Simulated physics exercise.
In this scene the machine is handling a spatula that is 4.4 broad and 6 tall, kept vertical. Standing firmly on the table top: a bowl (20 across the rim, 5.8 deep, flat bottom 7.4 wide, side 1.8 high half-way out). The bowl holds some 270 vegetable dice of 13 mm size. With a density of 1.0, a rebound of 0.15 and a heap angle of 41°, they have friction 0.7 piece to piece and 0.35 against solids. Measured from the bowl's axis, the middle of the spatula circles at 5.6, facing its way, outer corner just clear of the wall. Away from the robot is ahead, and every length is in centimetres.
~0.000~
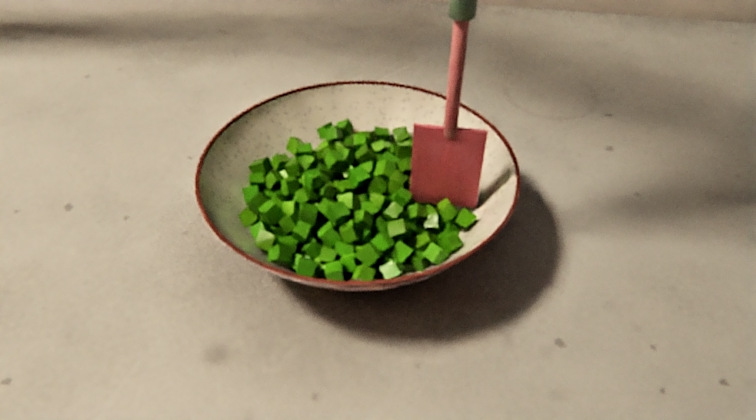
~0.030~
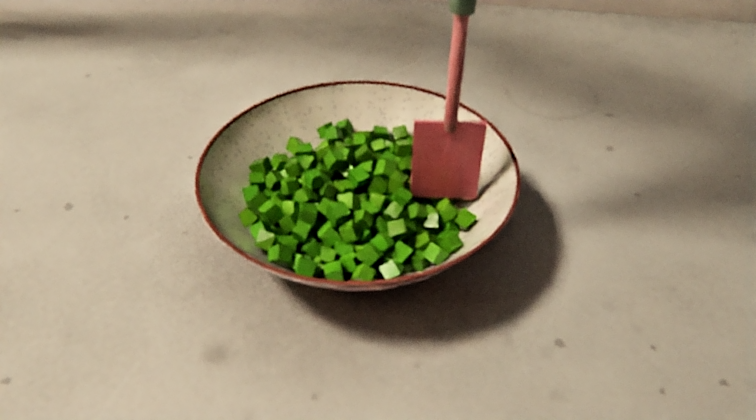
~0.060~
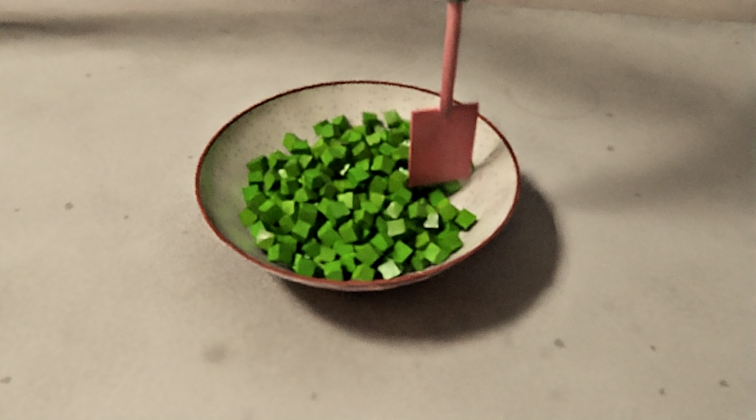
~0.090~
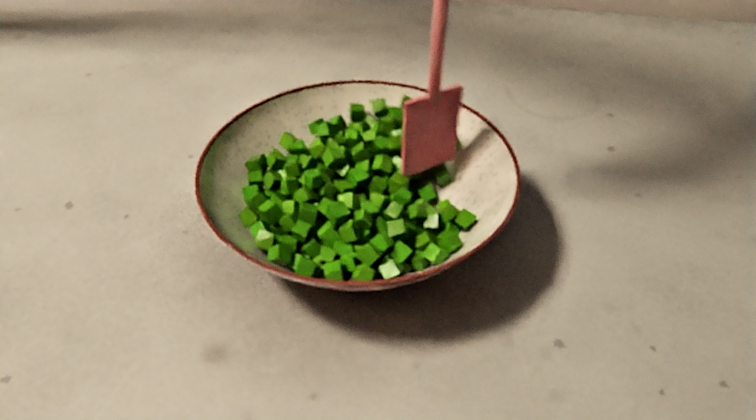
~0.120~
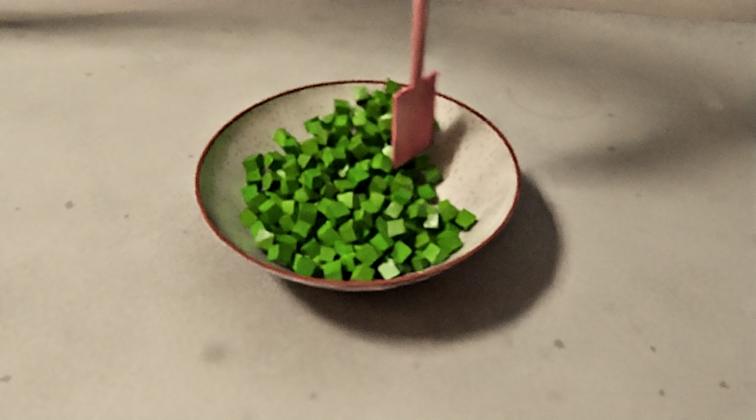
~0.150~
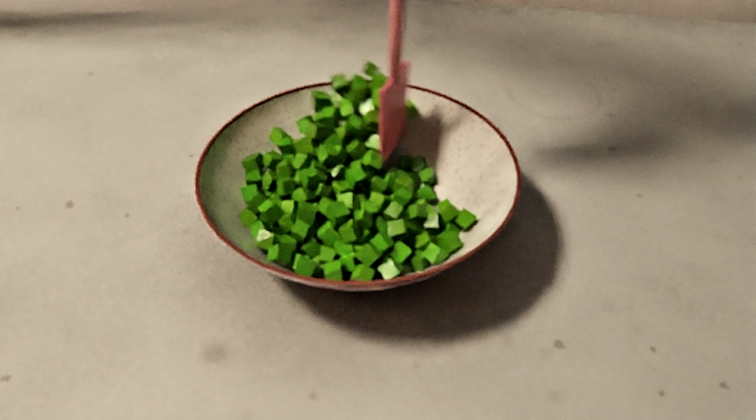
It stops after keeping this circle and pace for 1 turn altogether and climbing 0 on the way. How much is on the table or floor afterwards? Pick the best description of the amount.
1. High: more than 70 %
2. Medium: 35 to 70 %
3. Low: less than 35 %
The answer is 3.
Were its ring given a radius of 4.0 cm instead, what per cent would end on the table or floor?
That would make it around 25 percent.
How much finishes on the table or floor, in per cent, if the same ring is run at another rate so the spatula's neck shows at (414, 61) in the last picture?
Something like 20 percent, roughly.
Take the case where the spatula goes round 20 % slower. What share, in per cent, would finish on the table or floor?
It would come to around 20 percent.
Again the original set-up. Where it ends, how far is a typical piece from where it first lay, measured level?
Somewhere around 8 centimetres.
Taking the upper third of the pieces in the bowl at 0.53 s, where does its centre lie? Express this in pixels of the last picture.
Near pixel (435, 218).
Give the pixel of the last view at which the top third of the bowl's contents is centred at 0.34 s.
About pixel (264, 199).
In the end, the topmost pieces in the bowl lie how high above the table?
7.0 cm or so.
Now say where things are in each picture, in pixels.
Spatula neck at (453, 106), 0° round; upper third of the load around (346, 184), from x 250 to 465, top at y 130; 272 in the bowl, in the first frame.
Spatula neck at (453, 100), 7° round; upper third of the load around (347, 183), from x 250 to 465, top at y 130, in the second frame.
Spatula neck at (448, 86), 23° round; upper third of the load around (357, 178), from x 250 to 465, top at y 120, in the third frame.
Spatula neck at (436, 73), 40° round; upper third of the load around (360, 167), from x 250 to 465, top at y 105, in the fourth frame.
Spatula neck at (418, 62), 58° round; upper third of the load around (358, 162), from x 250 to 465, top at y 85, in the fifth frame.
Spatula neck at (395, 55), 75° round; upper third of the load around (349, 156), from x 250 to 465, top at y 70; 272 in the bowl, in the sixth frame.
By 0.34 s, 184° round, highest piece 9 above the table; 254 in the bowl, 9 on the table or floor, 9 in flight or on the tool.
By 0.53 s, 294° round, highest piece 8 above the table; 218 in the bowl, 41 on the table or floor, 13 in flight or on the tool.
By 0.82 s, 0° round, highest piece 7 above the table; 196 in the bowl, 74 on the table or floor, 2 in flight or on the tool.
By 1.52 s, 0° round, highest piece 7 above the table; 196 in the bowl, 76 on the table or floor.
Final count, 196 in the bowl, 76 on the table or floor. That is 28 % on the table or floor.
